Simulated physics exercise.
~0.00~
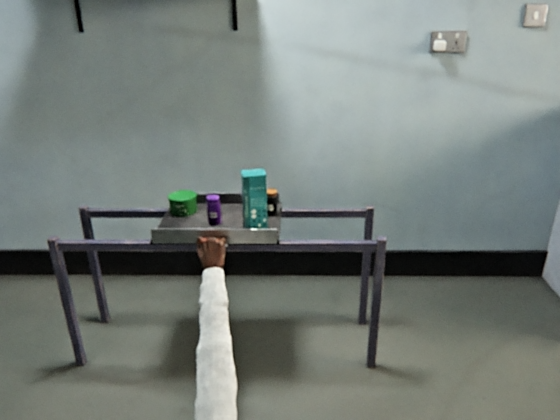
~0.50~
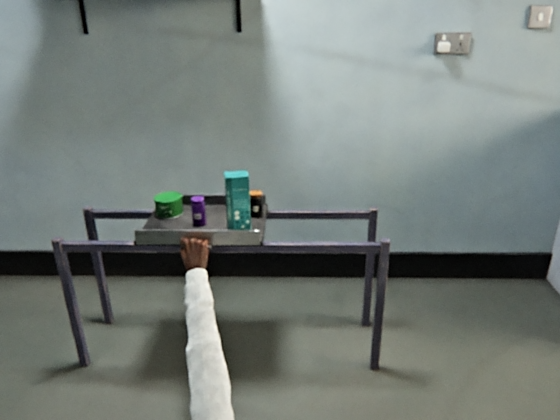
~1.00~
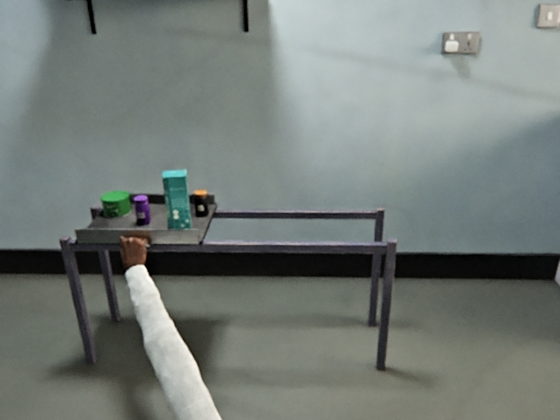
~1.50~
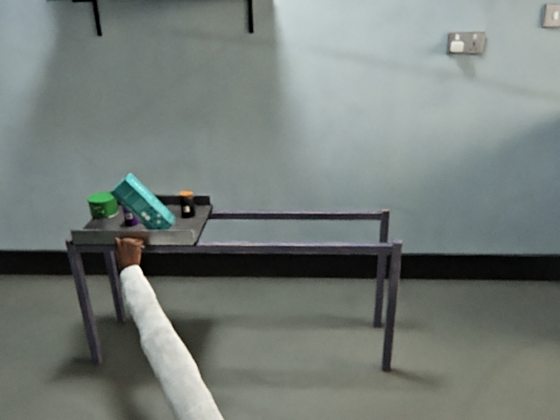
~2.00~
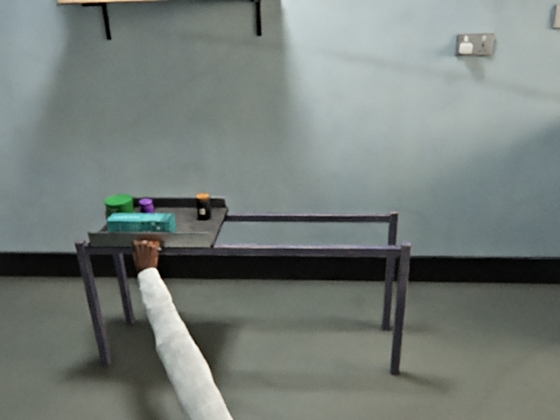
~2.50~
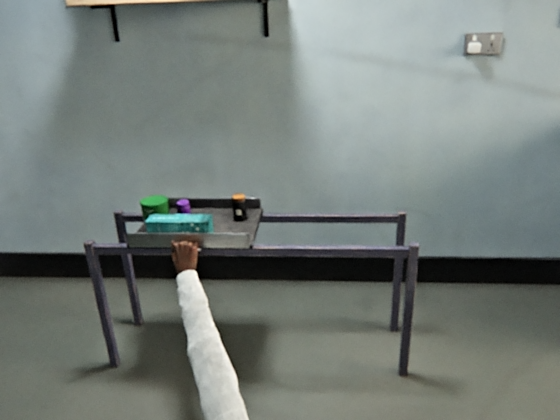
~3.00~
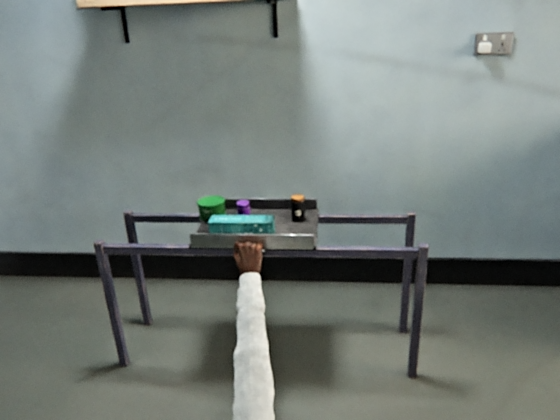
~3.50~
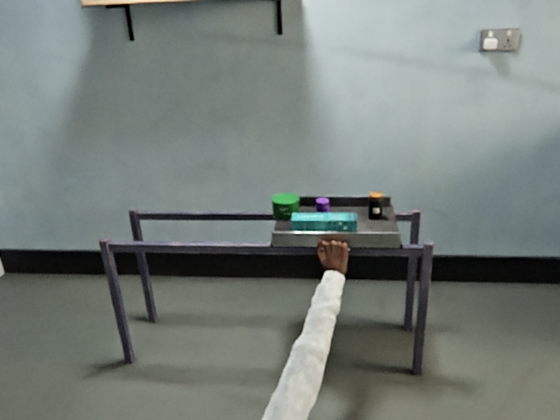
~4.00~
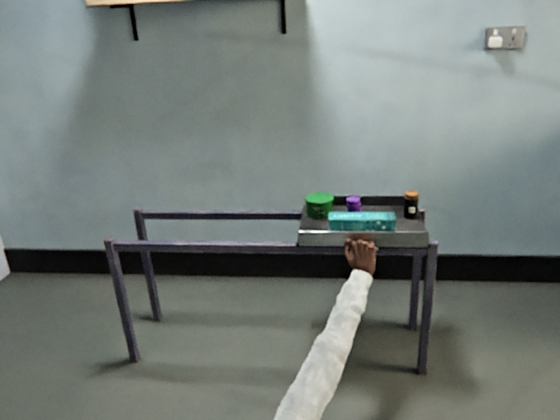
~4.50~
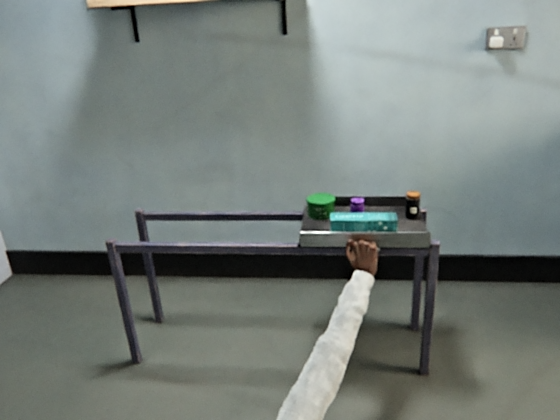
In a plain room with a pale blue-grey wall, a hand in a white sleeve holds the front of a grey tray resting on a long metal frame. The tray carries a green tub, a purple shaker, a black shaker and a tall turquoise carton. The hand slides the tray left to the end of the frame, where the carton tips and falls onto its side across the tray. The hand then pushes the tray all the way back to the right end. There it rests, with the carton still lying flat and the tub and both shakers upright.
